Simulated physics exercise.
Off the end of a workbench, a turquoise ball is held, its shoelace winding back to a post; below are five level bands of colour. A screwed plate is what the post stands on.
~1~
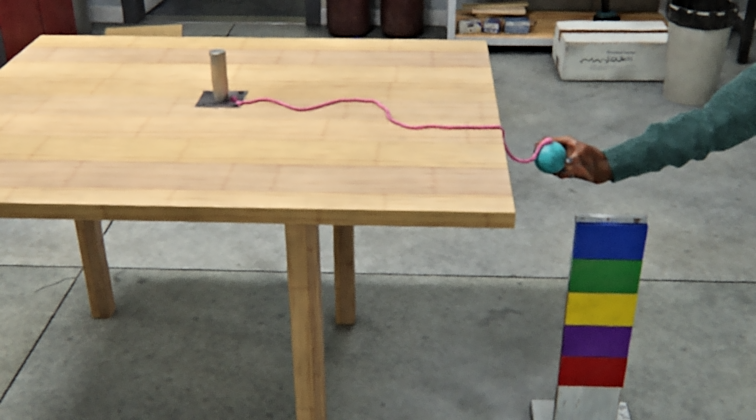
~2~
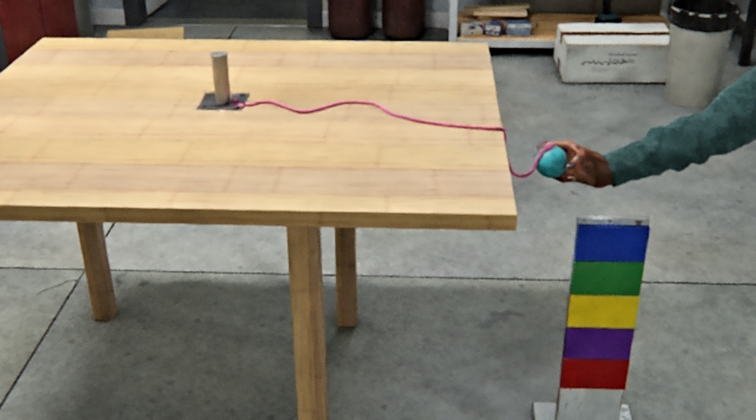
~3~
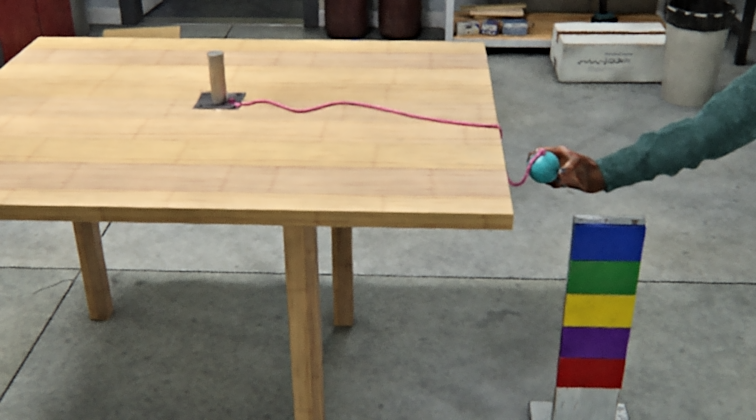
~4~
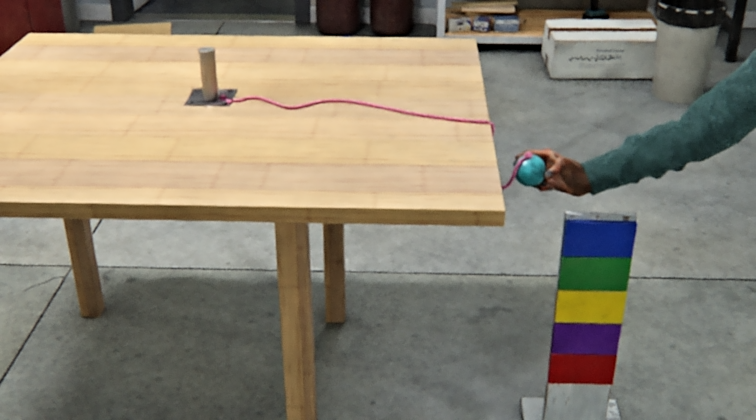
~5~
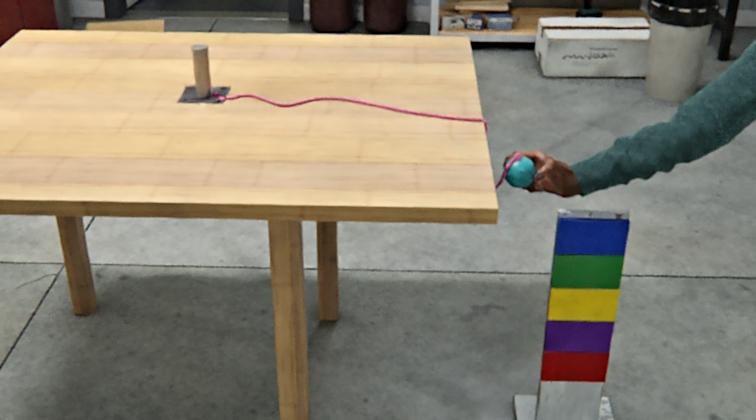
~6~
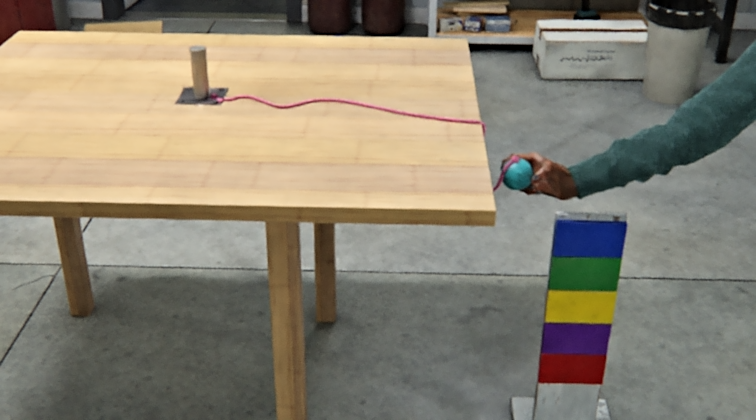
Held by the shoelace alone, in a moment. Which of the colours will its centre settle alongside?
It settles alongside green.
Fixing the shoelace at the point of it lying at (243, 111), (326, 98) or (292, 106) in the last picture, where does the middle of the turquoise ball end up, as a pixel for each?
First try (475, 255), second try (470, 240), third try (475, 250).
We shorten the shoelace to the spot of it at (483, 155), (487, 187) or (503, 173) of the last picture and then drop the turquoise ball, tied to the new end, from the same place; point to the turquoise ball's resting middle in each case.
Try 1: About (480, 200). Try 2: About (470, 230). Try 3: About (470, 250).
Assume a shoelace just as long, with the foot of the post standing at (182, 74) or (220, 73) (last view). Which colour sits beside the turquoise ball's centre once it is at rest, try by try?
Answer, in order: Blue, green.
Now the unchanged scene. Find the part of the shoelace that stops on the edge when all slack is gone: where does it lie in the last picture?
Pixel (442, 119) or thereabouts.
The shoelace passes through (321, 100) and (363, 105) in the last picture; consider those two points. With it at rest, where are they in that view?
End positions: About (352, 100) and about (396, 102).
Early on, ball near (501, 269); level with green.
Midway, ball near (444, 253); level with green.
Near the end, ball near (482, 258); level with green.
Finally, ball near (474, 257); level with green. Its middle rests at the green band.
